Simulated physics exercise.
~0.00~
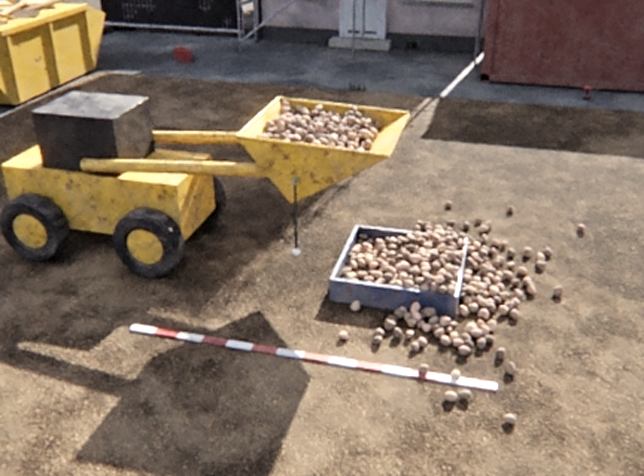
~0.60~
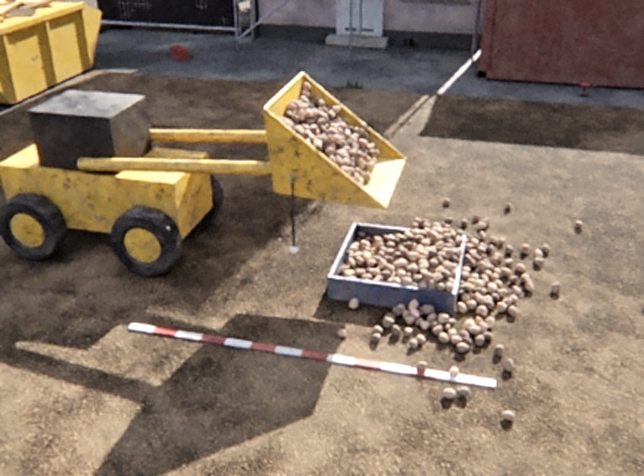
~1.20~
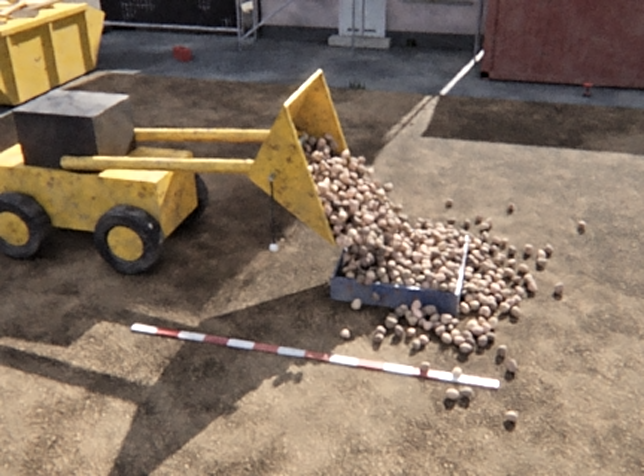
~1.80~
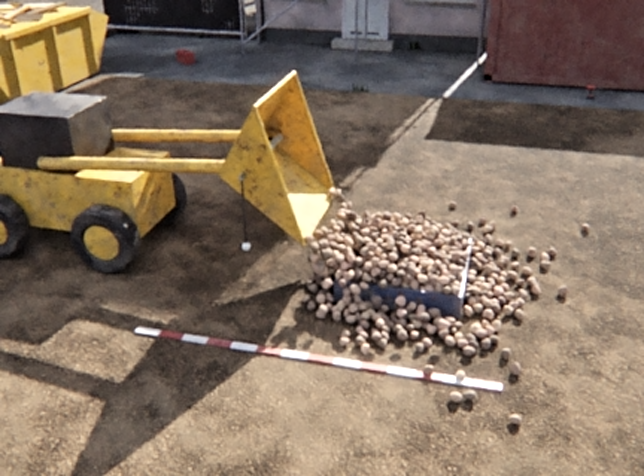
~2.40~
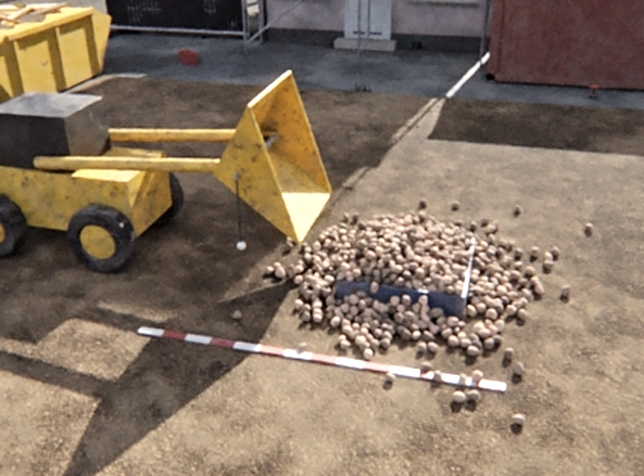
A yellow loader tips its bucket, pours round stones over a heaped bin, and backs left.
